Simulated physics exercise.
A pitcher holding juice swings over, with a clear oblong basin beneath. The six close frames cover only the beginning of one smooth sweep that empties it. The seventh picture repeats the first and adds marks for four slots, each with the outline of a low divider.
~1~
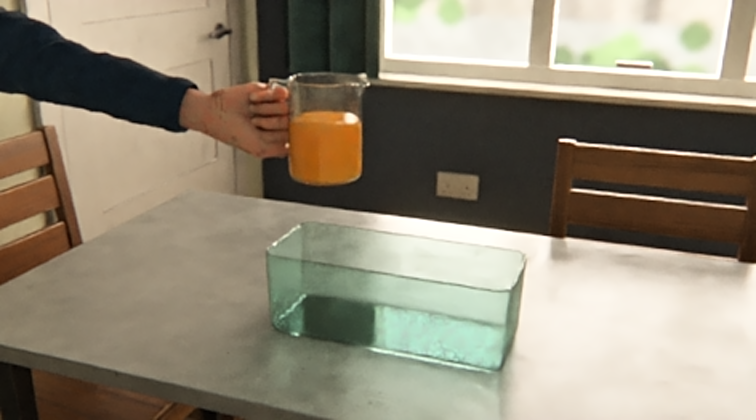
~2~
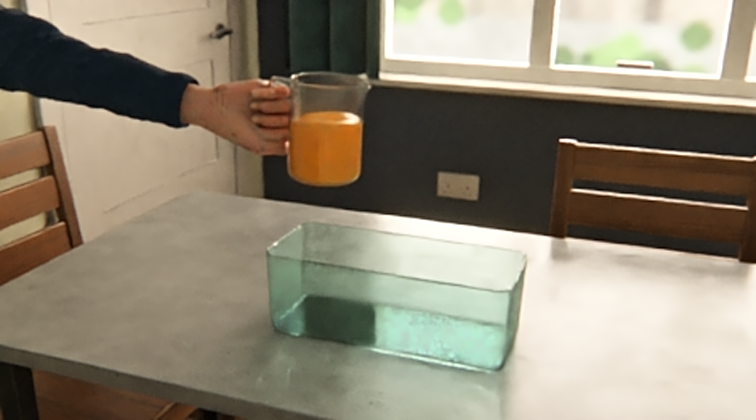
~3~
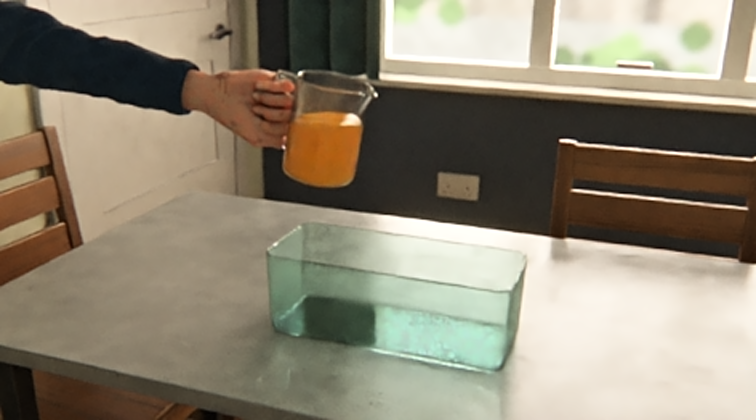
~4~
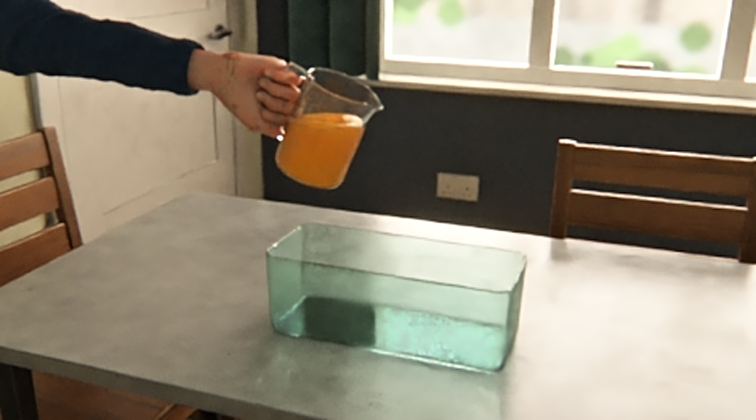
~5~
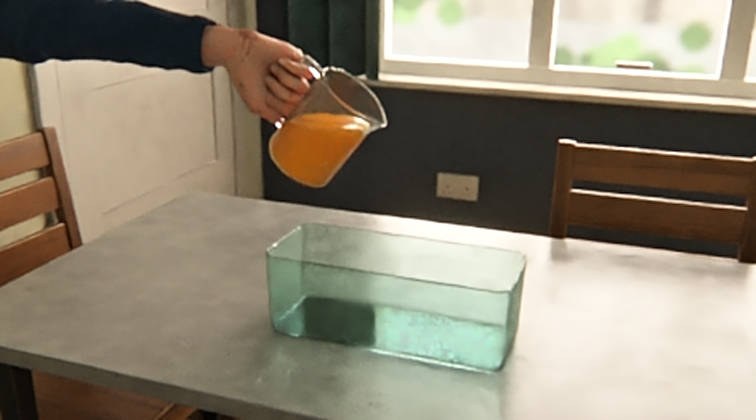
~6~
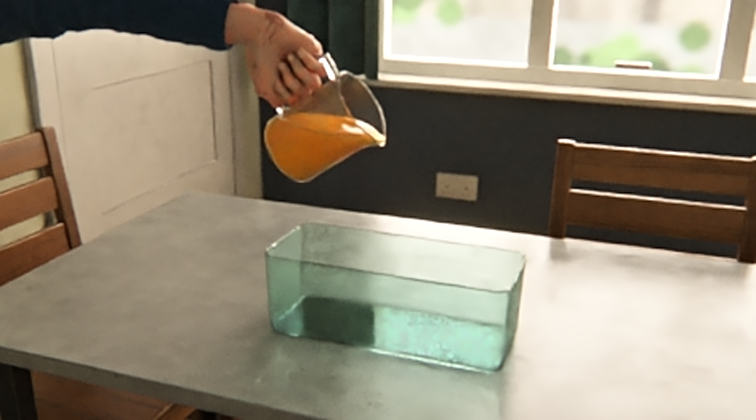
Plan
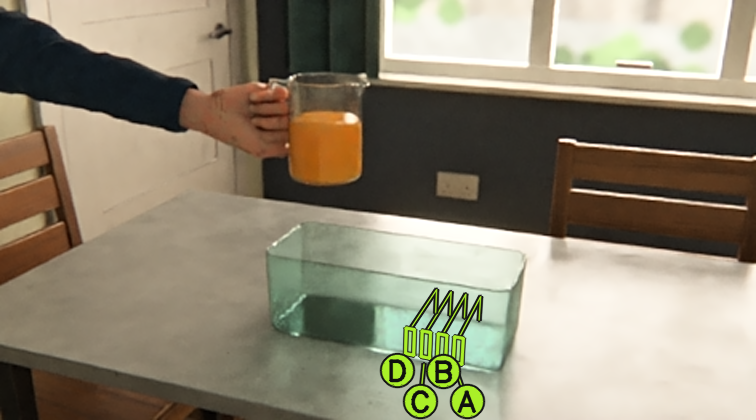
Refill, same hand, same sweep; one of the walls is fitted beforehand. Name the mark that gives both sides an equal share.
It is D.
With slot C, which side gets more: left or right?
The left side.
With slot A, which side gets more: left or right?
The left one.
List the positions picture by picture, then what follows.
In the first frame, upright, lip at (365, 85); basin from (273, 326) to (504, 370); nothing has left yet.
In the second frame, tipped about 3°, lip at (368, 87); nothing has left yet.
In the third frame, tipped about 11°, lip at (373, 95); nothing has left yet.
In the fourth frame, tipped about 23°, lip at (380, 108); nothing has left yet.
In the fifth frame, tipped about 38°, lip at (384, 125); nothing has left yet.
In the sixth frame, tipped about 56°, lip at (383, 143); nothing has left yet.
On the marked copy, A at (456, 370); B at (439, 366); C at (423, 363); D at (408, 360).
Choosing A, about 90 % ends left of the wall and 8 % right of it; 3 % is lost outside.
Choosing B, about 88 % ends left of the wall and 7 % right of it; 5 % is lost outside.
Choosing C, about 89 % ends left of the wall and 8 % right of it; 3 % is lost outside.
Choosing D, about 51 % ends left of the wall and 47 % right of it.
